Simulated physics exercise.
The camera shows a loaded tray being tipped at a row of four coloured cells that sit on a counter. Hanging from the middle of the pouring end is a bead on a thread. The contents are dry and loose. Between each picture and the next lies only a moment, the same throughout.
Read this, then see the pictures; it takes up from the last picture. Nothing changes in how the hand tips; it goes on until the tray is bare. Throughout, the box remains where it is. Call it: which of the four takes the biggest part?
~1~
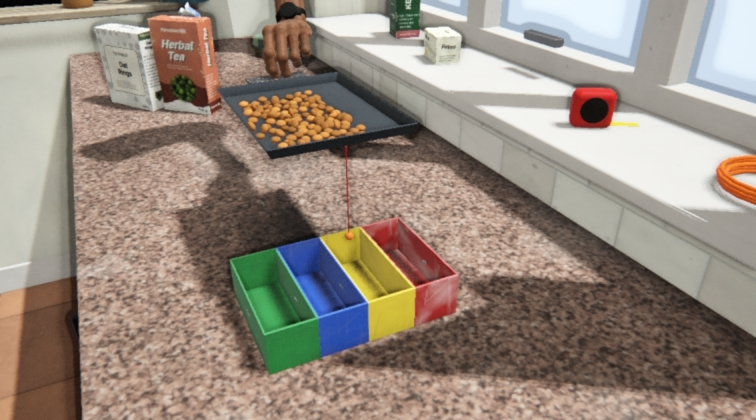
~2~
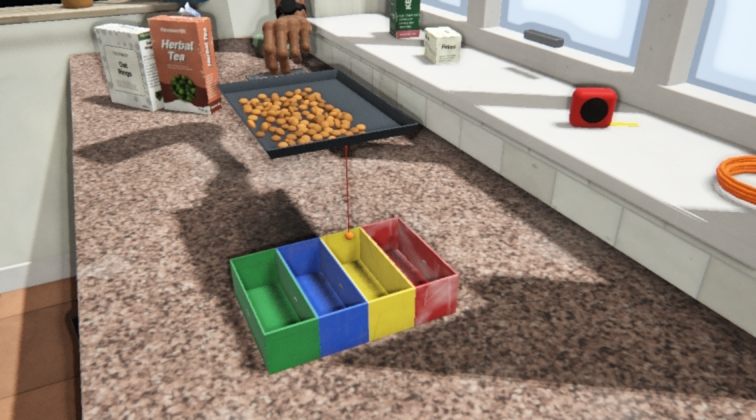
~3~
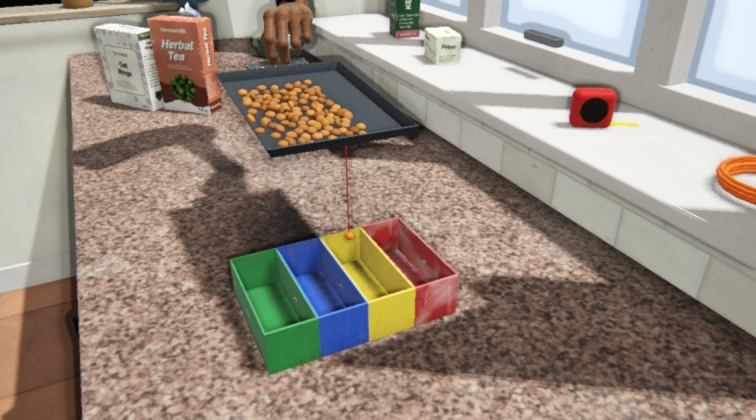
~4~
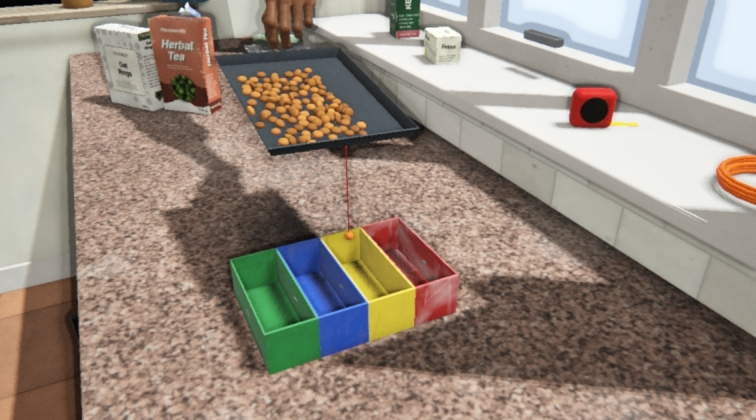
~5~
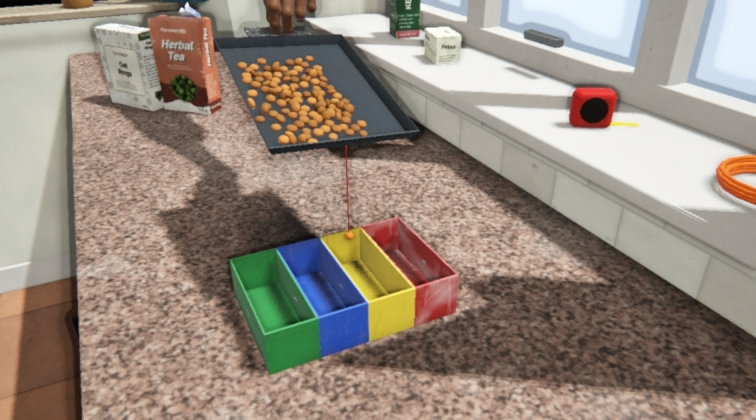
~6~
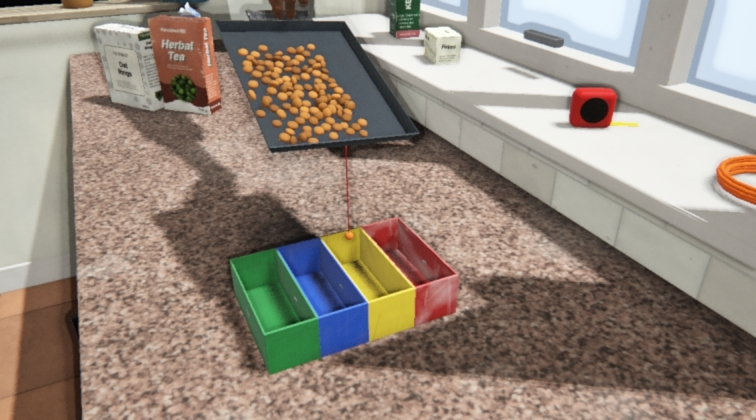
The red compartment.
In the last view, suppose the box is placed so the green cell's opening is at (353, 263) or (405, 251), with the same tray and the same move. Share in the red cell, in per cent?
About 0 per cent first, then about 0 per cent.
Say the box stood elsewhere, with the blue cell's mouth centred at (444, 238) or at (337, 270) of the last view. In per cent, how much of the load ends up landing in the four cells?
60 per cent, then 90 per cent.
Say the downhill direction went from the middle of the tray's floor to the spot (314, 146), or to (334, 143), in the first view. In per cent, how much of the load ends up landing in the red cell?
First heading 0 %, second heading 10 %.
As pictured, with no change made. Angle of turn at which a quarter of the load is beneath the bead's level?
Roughly 80 degrees of turn.
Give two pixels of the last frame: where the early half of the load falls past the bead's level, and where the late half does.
(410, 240) first, (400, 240) later.
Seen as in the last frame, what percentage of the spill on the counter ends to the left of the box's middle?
It comes out at roughly 0 percent.
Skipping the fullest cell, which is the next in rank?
Ranked second: The cell in yellow.
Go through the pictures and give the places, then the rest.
Corners of the pouring end at (271, 148) and (411, 122), level; middle of the load at (297, 120), bits of cat kibble; bead on its thread at (349, 236); green cell at (293, 342); blue cell at (344, 326); yellow cell at (392, 311); red cell at (436, 297), in the first picture.
Corners of the pouring end at (271, 147) and (411, 123), level; middle of the load at (297, 118), in the second picture.
Corners of the pouring end at (271, 146) and (411, 124), tipped barely, lowest at the right corner; middle of the load at (297, 114), in the third picture.
Corners of the pouring end at (272, 145) and (412, 126), tipped a little, lowest at the right corner; middle of the load at (297, 107), in the fourth picture.
Corners of the pouring end at (272, 144) and (412, 128), tipped clearly, lowest at the right corner; middle of the load at (298, 101), in the fifth picture.
Corners of the pouring end at (273, 143) and (413, 130), tipped clearly, lowest at the right corner; middle of the load at (299, 94); green cell at (293, 342); blue cell at (344, 326); yellow cell at (392, 311); red cell at (436, 297), in the sixth picture.
Soon after the last picture, tray tipped steeply; most on the tray; about a quarter falling or outside the box.
A little later, tray tipped past a quarter turn; about a third in the red cell; about a quarter in the yellow cell; a small part in the blue cell; about a third falling or outside the box.
Later still, tray tipped past a quarter turn; about a third in the red cell; about a quarter in the yellow cell; a small part in the blue cell; about a quarter falling or outside the box.
At rest, tray tipped past a quarter turn; about a third in the red cell; about a quarter in the yellow cell; a small part in the blue cell; none in the green cell; about a quarter outside the box.
